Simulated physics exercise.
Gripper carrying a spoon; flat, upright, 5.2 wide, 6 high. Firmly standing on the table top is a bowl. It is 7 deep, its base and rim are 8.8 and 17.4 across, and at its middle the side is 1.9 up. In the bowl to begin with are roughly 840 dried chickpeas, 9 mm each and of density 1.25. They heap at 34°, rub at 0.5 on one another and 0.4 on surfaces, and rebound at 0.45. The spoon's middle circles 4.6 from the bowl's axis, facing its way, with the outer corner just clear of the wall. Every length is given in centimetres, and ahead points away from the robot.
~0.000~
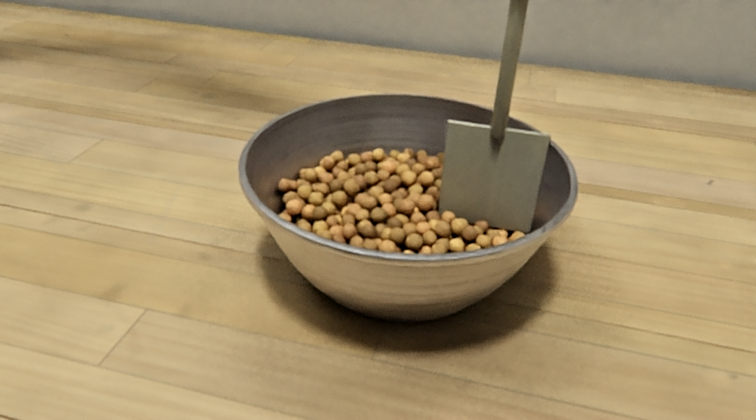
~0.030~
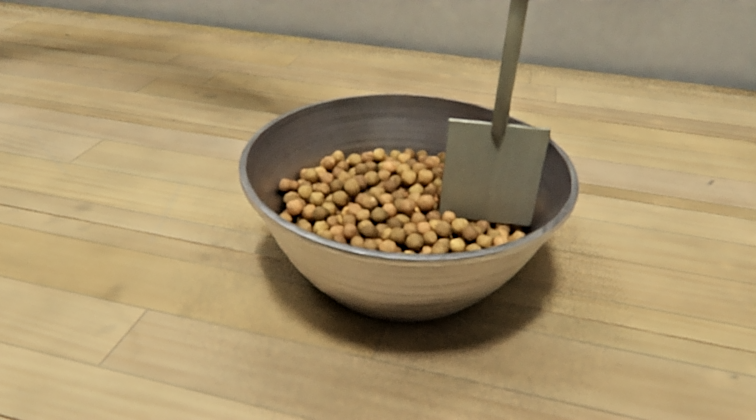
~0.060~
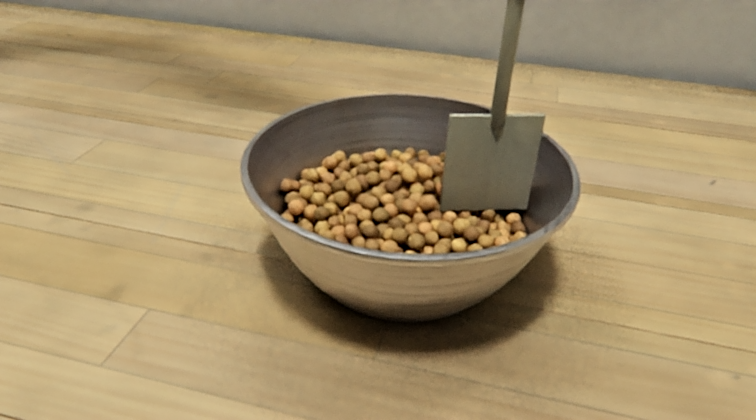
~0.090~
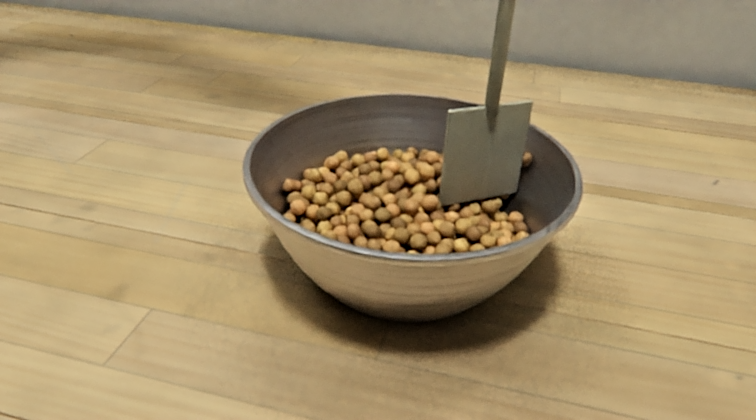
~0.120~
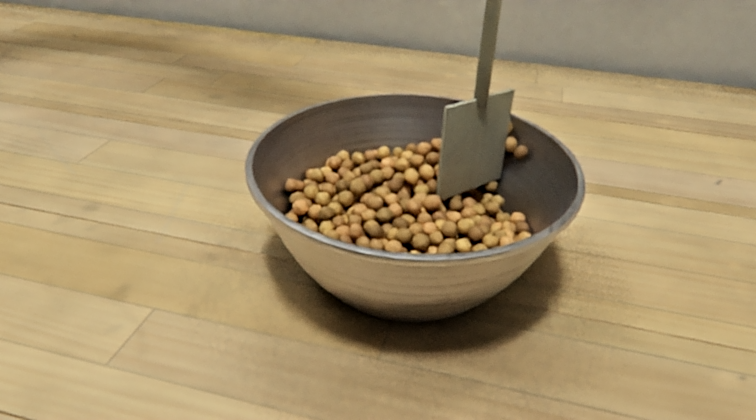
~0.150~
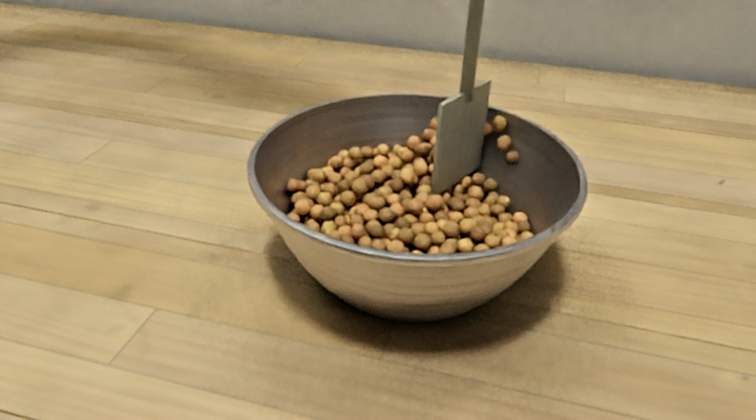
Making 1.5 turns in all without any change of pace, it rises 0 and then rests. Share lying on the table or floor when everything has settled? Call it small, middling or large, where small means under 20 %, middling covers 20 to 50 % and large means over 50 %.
I would call it small.
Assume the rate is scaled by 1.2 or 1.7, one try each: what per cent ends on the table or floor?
Around 20 percent for the first try and 25 percent for the second.
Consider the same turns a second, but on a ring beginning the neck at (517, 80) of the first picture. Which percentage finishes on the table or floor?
Roughly 0 per cent.
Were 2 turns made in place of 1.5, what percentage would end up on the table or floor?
Estimate: About 20 percent.
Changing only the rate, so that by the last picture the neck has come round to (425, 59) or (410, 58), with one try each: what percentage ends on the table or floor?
Some 25 and 25 per cent respectively.
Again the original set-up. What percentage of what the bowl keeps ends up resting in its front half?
About 60 %.
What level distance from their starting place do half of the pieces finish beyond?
Roughly 1 cm.
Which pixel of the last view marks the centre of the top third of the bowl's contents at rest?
I'd say close to (360, 227).
After 0.52 s, 251° round, highest piece 9 above the table; 813 in the bowl, 18 on the table or floor, 12 in flight or on the tool.
After 0.89 s, 77° round, highest piece 9 above the table; 755 in the bowl, 73 on the table or floor, 15 in flight or on the tool.
After 1.27 s, 180° round, highest piece 7 above the table; 732 in the bowl, 111 on the table or floor.
After 1.97 s, 180° round, highest piece 7 above the table; 732 in the bowl, 111 on the table or floor.
At rest, 732 in the bowl, 111 on the table or floor. That is 13 % on the table or floor.
